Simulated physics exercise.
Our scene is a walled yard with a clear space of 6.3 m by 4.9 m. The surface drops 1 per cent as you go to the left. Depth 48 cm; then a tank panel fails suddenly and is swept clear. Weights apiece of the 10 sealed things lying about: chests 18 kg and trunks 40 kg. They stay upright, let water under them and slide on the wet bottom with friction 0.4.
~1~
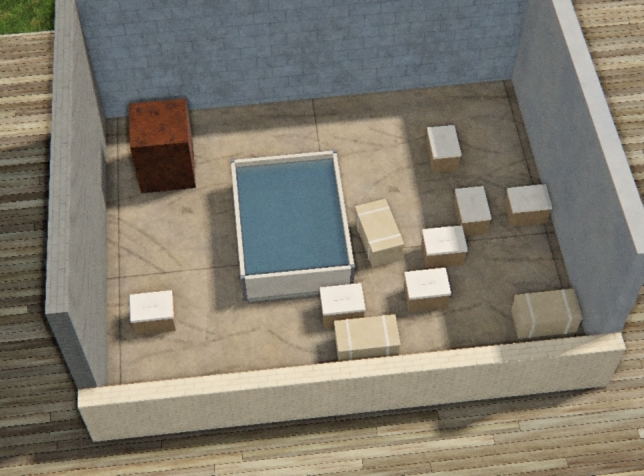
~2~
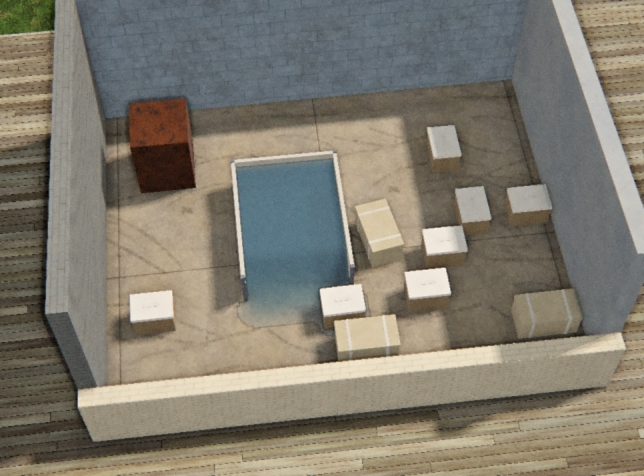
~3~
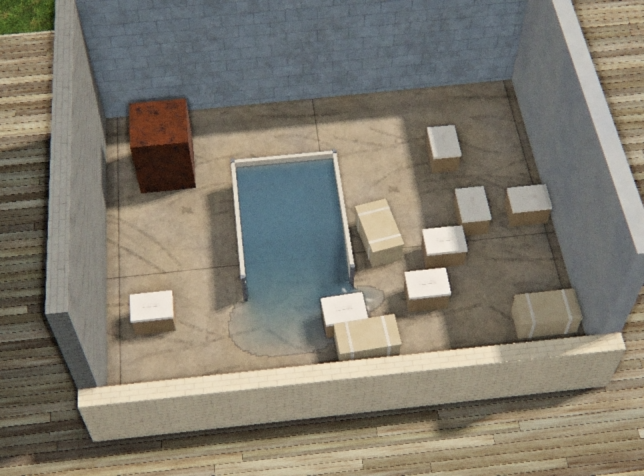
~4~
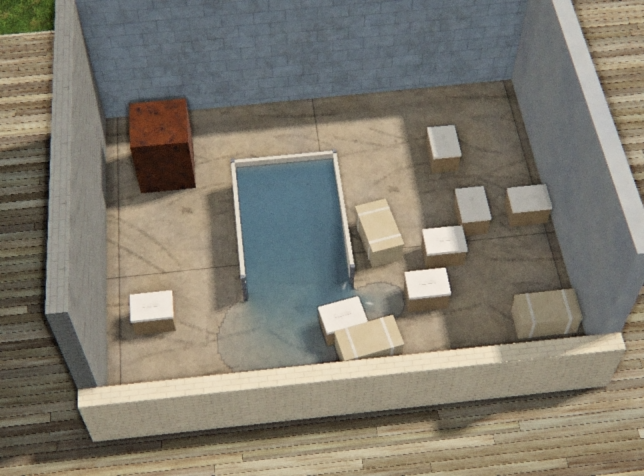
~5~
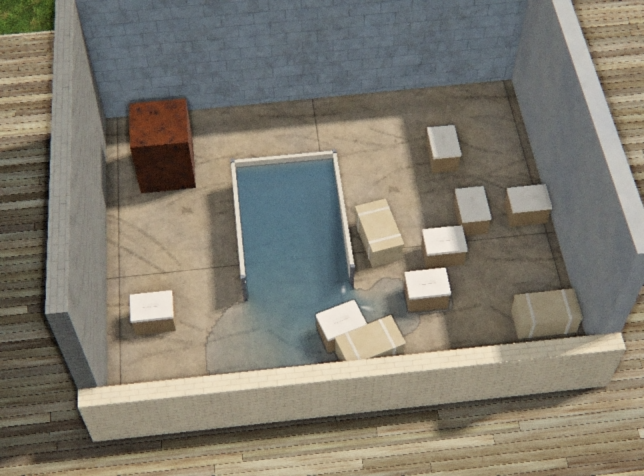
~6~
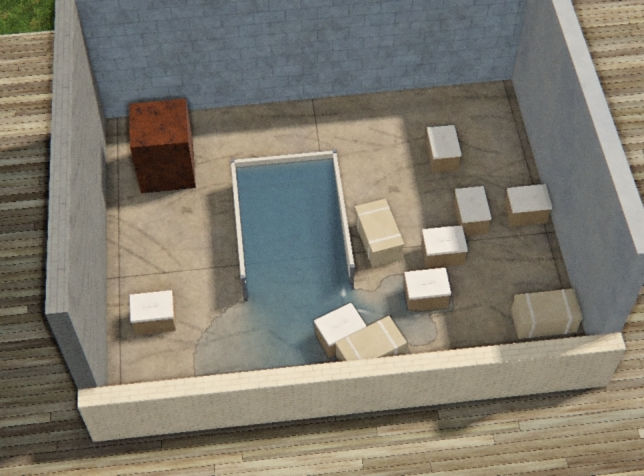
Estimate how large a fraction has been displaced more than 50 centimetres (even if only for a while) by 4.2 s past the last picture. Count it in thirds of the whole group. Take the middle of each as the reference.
Between one and two thirds of the group.
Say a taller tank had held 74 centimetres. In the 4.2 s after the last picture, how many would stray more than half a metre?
The answer would then be 8.
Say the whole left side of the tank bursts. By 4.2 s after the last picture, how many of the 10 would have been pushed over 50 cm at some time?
Then the count would be 1.
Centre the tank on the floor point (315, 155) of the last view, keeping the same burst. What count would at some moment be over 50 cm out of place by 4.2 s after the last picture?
Then the count would be 6.
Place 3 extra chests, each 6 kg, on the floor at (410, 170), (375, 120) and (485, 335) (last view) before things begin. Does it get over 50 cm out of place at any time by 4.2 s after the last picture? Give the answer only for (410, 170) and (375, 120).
First falls shy, then falls shy.
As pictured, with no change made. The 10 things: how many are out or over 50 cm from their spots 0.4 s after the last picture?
0 in all.
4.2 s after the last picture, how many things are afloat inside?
At that point I count 0.
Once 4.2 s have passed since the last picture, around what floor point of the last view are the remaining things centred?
It works out to somewhere near (438, 243) on the floor.
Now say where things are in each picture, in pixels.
A chest at (343, 298), on the bottom; a trunk at (367, 333), on the bottom; water covers 2.7 m2; 0 of 10 have shifted, in the first frame.
A chest at (343, 299), on the bottom; a trunk at (367, 333) rests on the ground; water covers 3.3 m2; 0 of 10 have shifted, in the second frame.
A chest at (345, 308), on the bottom, 15 cm from its start; a trunk at (368, 334), on the bottom; 3.9 m2 under water; 1 of 10 have shifted, in the third frame.
A chest at (343, 314), on the bottom, 24 cm from its start; a trunk at (369, 338), on the bottom, 7 cm from its start; water covers 4.9 m2; 2 of 10 have shifted, in the fourth frame.
A chest at (341, 319) rests on the ground, 32 cm from its start; a trunk at (370, 340) rests on the ground, 11 cm from its start; 5.7 m2 under water; 2 of 10 have shifted, in the fifth frame.
A chest at (340, 323) rests on the ground, 39 cm from its start; a trunk at (371, 342) rests on the ground, 15 cm from its start; 6.1 m2 under water; 2 of 10 have shifted, in the sixth frame.
Then, 0.4 s after the last picture 0 of 10 are over 50 cm from their spots; 1 afloat.
Then, 1.5 s after the last picture 2 of 10 are over 50 cm from their spots; 1 afloat.
Then, 2.8 s after the last picture 3 of 10 are over 50 cm from their spots; 1 afloat.
Then, 4.2 s after the last picture 5 of 10 are over 50 cm from their spots, and 5 have been at some point; 0 afloat.
